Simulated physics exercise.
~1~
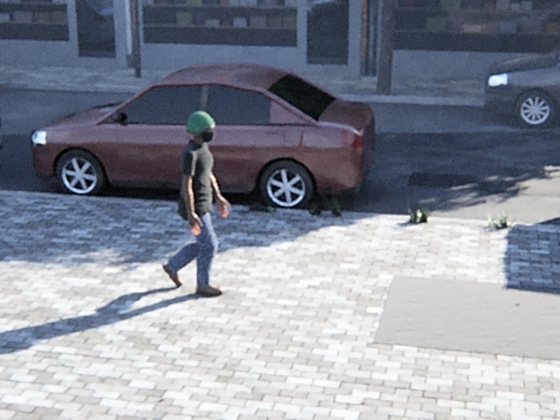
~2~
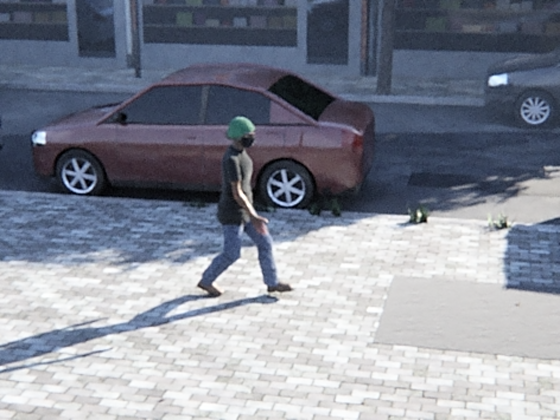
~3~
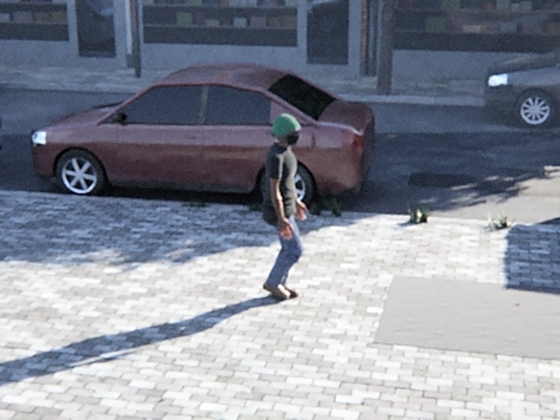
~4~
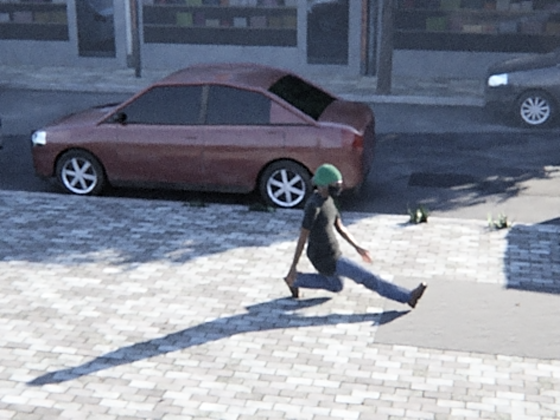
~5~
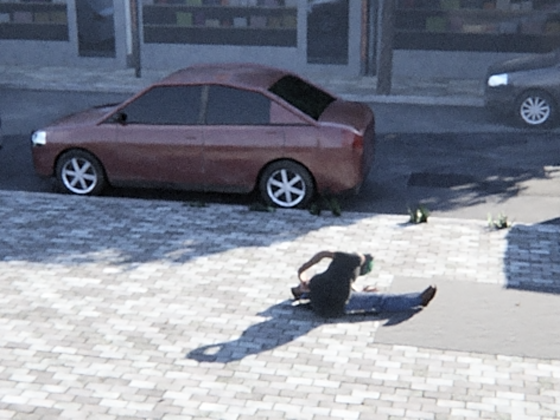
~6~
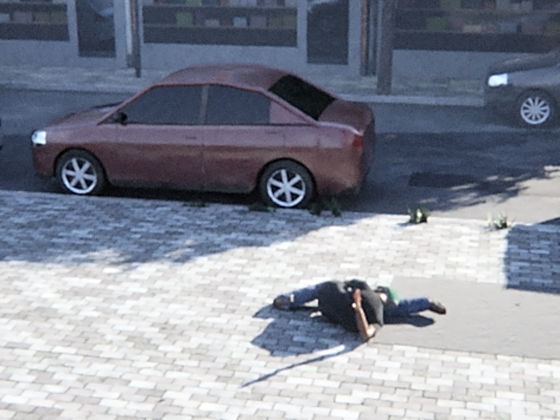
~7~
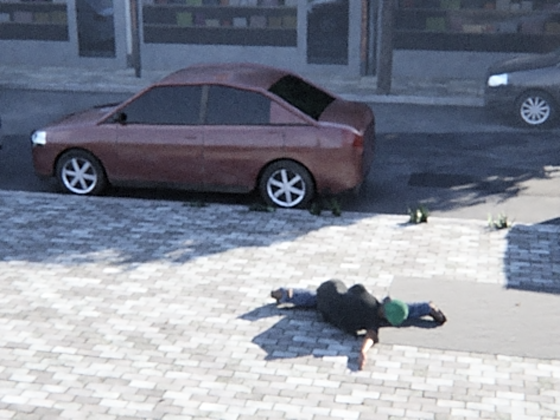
At the start, a person in a green cap, dark shirt and jeans walks to the right across pale paving, with a dark red car parked behind and part of another car at the right. The walker keeps striding past the car's rear. Then the legs spread wide, one stretching forward and the other bending behind, and the body drops low. The torso folds forward over the legs and tips down onto the ground. Finally the person lies sprawled beside the flat grey patch, chest short of its near edge, with one arm reaching out across the paving.
